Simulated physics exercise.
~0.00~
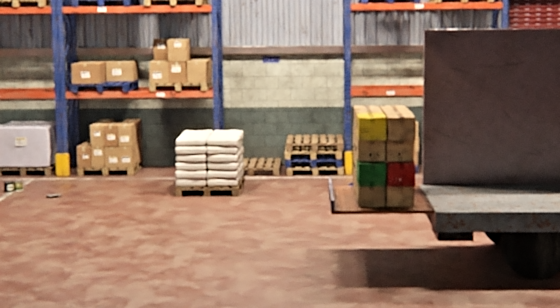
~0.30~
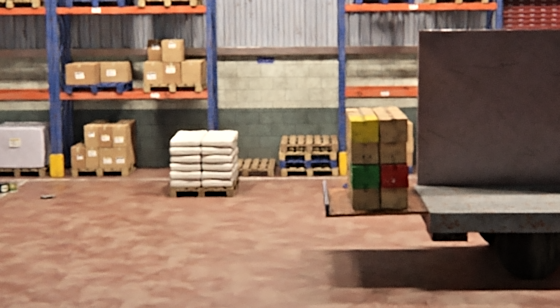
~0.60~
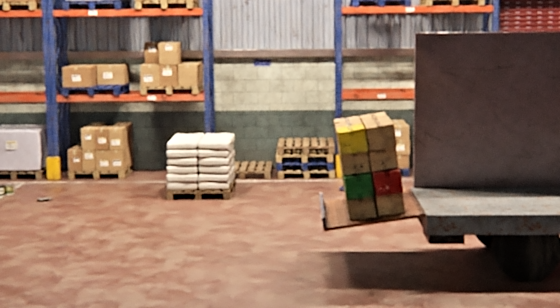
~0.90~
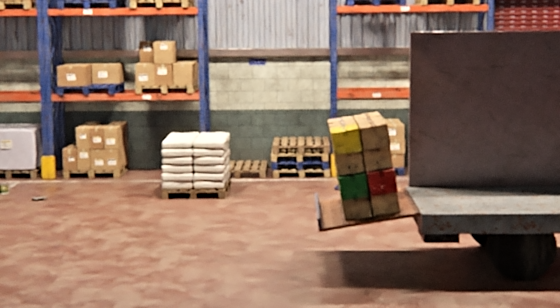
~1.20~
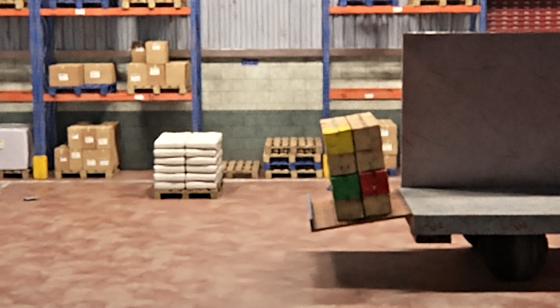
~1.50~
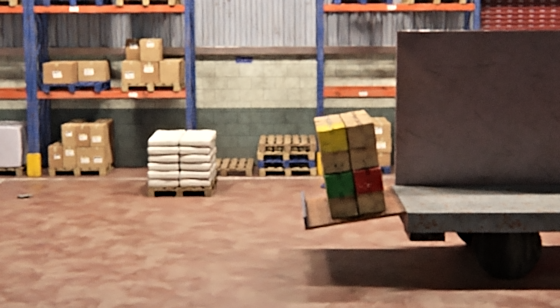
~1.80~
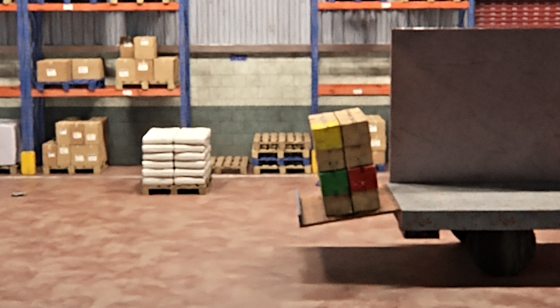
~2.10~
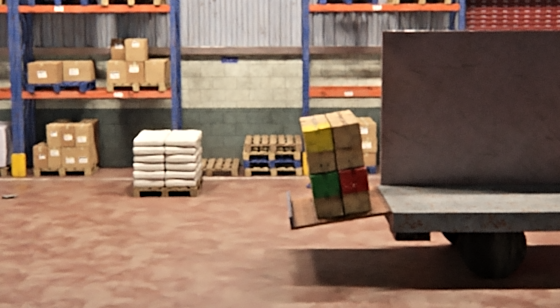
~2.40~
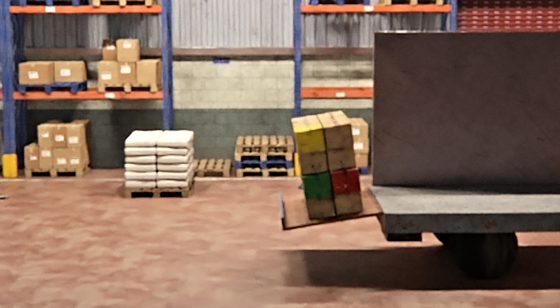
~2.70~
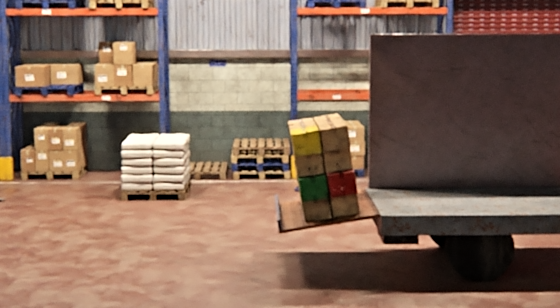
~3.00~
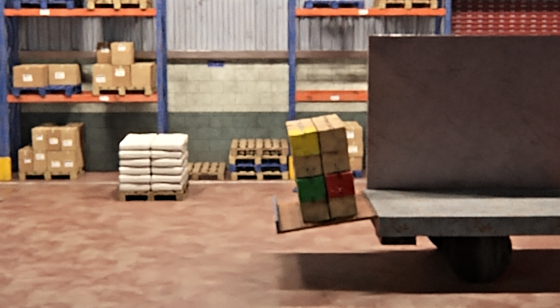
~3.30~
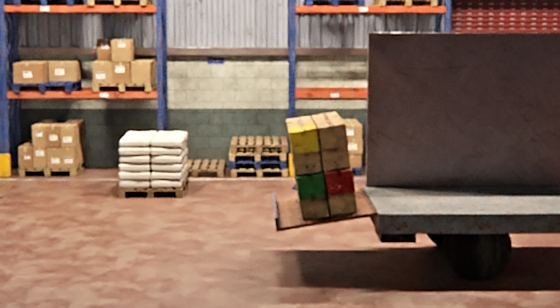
Lorry tail lift dipping gently at its outer edge in a warehouse, the stacked cartons tilting with it but staying aboard.
